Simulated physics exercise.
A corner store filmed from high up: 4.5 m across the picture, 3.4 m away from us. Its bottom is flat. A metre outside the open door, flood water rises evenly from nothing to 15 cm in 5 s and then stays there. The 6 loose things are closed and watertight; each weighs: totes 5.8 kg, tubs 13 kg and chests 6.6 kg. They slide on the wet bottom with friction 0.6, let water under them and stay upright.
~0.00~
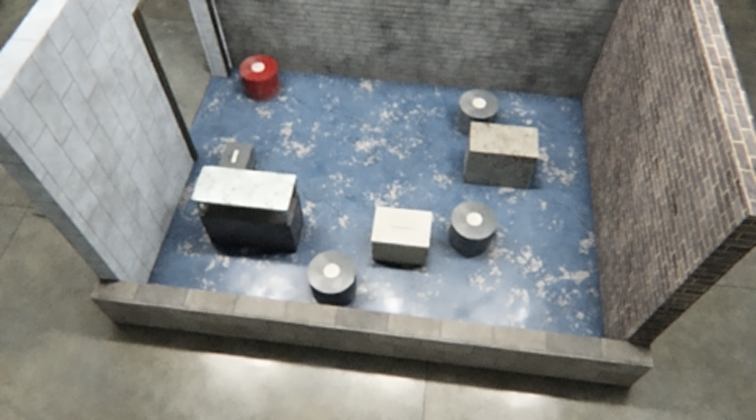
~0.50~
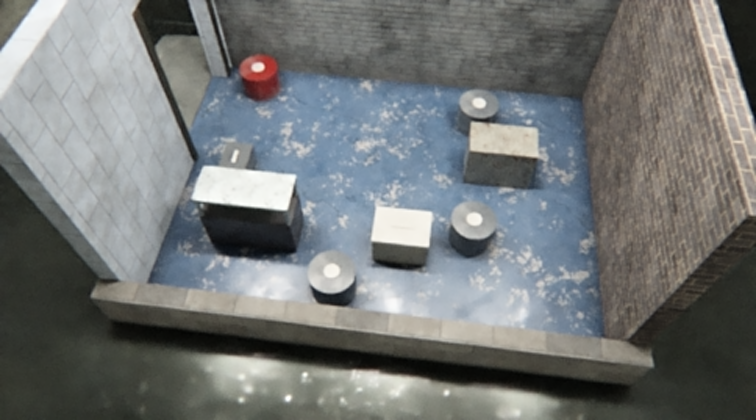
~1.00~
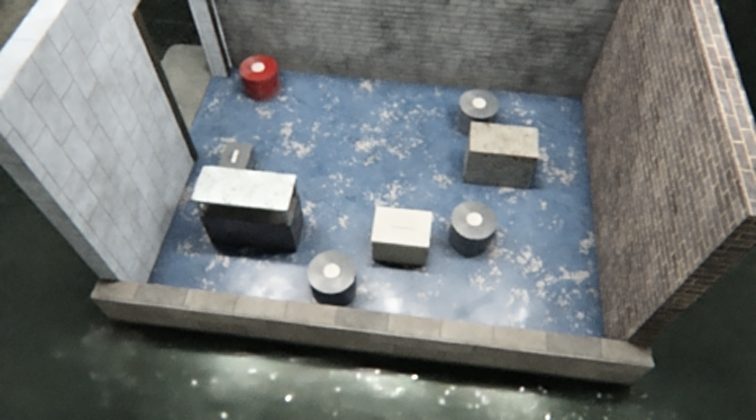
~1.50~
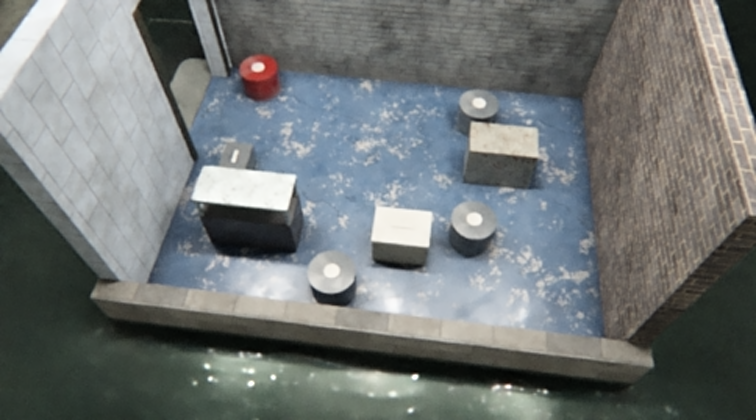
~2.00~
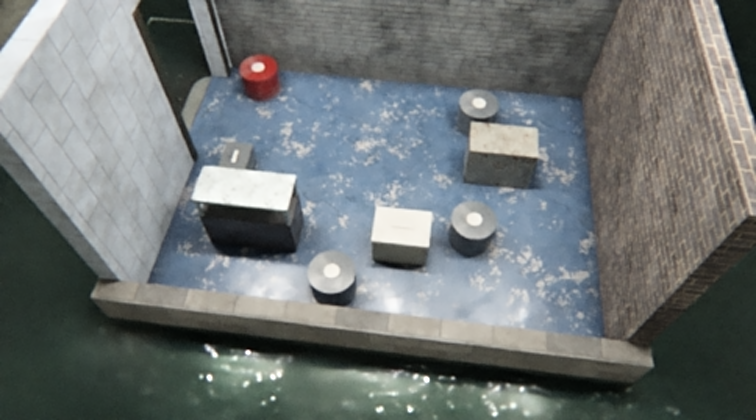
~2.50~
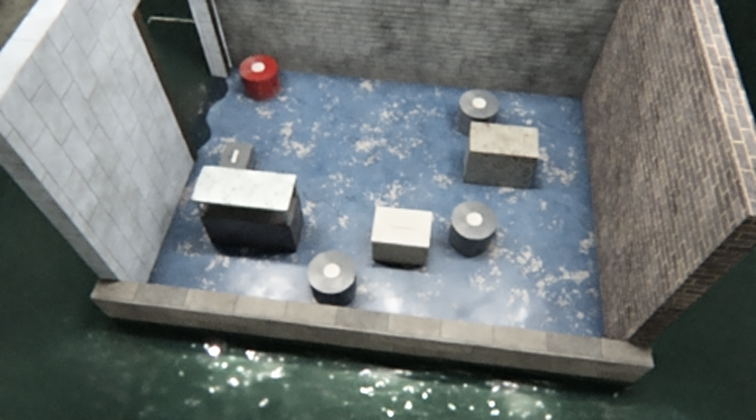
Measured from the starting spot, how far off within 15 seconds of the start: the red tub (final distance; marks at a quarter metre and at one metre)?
The red tub gets carried off.
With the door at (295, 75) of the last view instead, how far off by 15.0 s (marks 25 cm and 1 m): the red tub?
In that case the red tub gets carried off.
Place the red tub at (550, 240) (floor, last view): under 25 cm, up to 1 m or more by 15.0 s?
It is nudged along.
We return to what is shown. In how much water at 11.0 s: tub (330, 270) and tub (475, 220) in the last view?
About 5 and 5 cm.
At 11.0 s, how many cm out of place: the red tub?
About 140 cm.
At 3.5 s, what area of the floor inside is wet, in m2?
Some 1.0 m2.
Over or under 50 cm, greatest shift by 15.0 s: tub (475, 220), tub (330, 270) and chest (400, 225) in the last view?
In turn: Over, short of it, over.
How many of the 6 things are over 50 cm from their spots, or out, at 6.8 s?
I count 1.
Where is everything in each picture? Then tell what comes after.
In the first picture, the red tub at (258, 68), on the bottom; 0.0 m2 under water; 0 of 6 have shifted.
In the second picture, the red tub at (258, 68), on the bottom; water covers 0.0 m2; 0 of 6 have shifted.
In the third picture, the red tub at (258, 68), on the bottom; 0.0 m2 under water; 0 of 6 have shifted.
In the fourth picture, the red tub at (258, 68), on the bottom; water covers 0.0 m2; 0 of 6 have shifted.
In the fifth picture, the red tub at (258, 68) rests on the ground; water covers 0.0 m2; 0 of 6 have shifted.
In the sixth picture, the red tub at (258, 68), on the bottom; 0.0 m2 under water; 0 of 6 have shifted.
After 3.5 s the red tub is near (258, 68), 0.0 m from its start, aground; 0 afloat.
After 6.8 s the red tub is near (303, 71), 0.5 m from its start, aground; 0 afloat.
After 11.0 s the red tub is near (372, 77), 1.4 m from its start, aground; 1 afloat.
After 15.0 s the red tub is near (383, 77), 1.5 m from its start, afloat; 4 afloat.
